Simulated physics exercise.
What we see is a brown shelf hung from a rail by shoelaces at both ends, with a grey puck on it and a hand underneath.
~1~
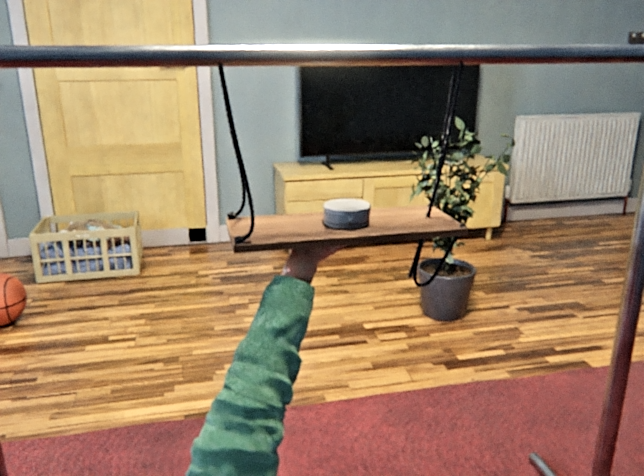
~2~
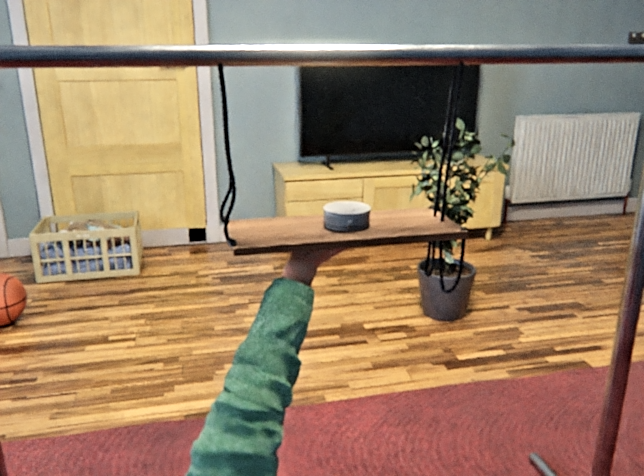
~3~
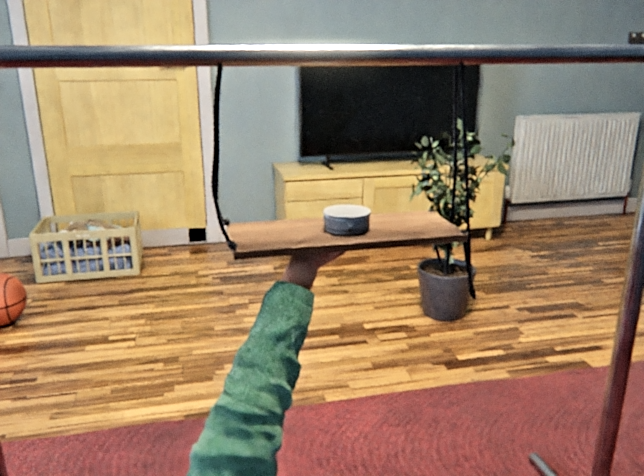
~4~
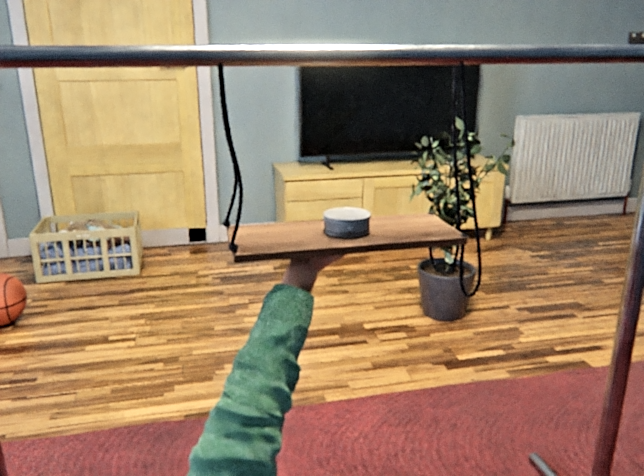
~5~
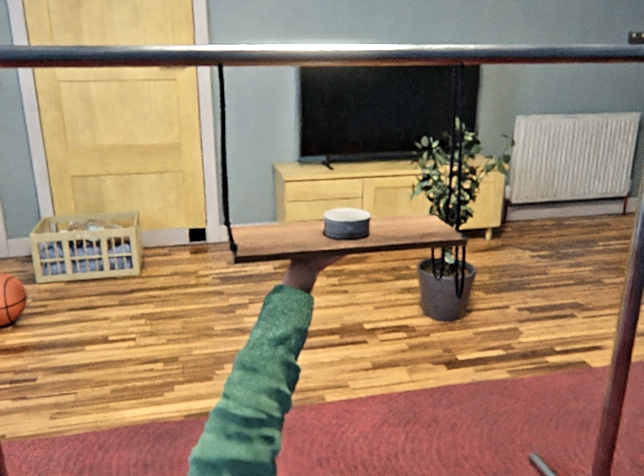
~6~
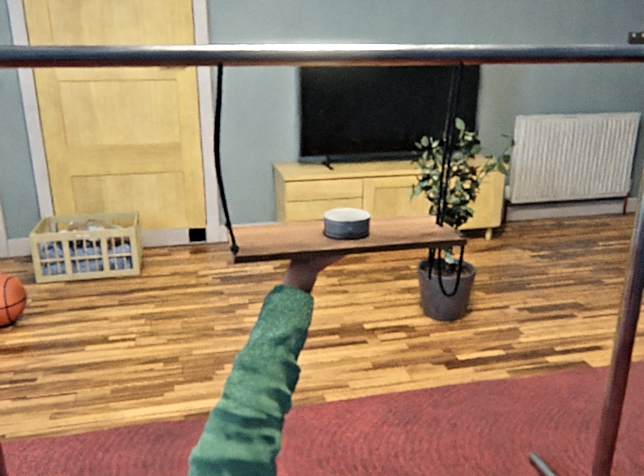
In a living room with a wooden floor, a green-sleeved hand supports a brown shelf hung from a rail by dark laces, a grey puck resting on top. The shelf and puck sink very slightly while the slack laces sway and shift, the left ones ending almost straight and the right still looped.
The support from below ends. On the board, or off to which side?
Outcome: The grey puck tumbles from the right end.
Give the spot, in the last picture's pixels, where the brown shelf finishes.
At about (308, 306).
Then, 0.62 s past the final frame, board tipped 31° down to the right; puck falling near (511, 444).
Then, 1.24 s past the final frame, board tipped 45° down to the right; puck on the floor.
When it is over, board tipped 39° down to the right; puck on the floor. The grey puck is shed rightwards.
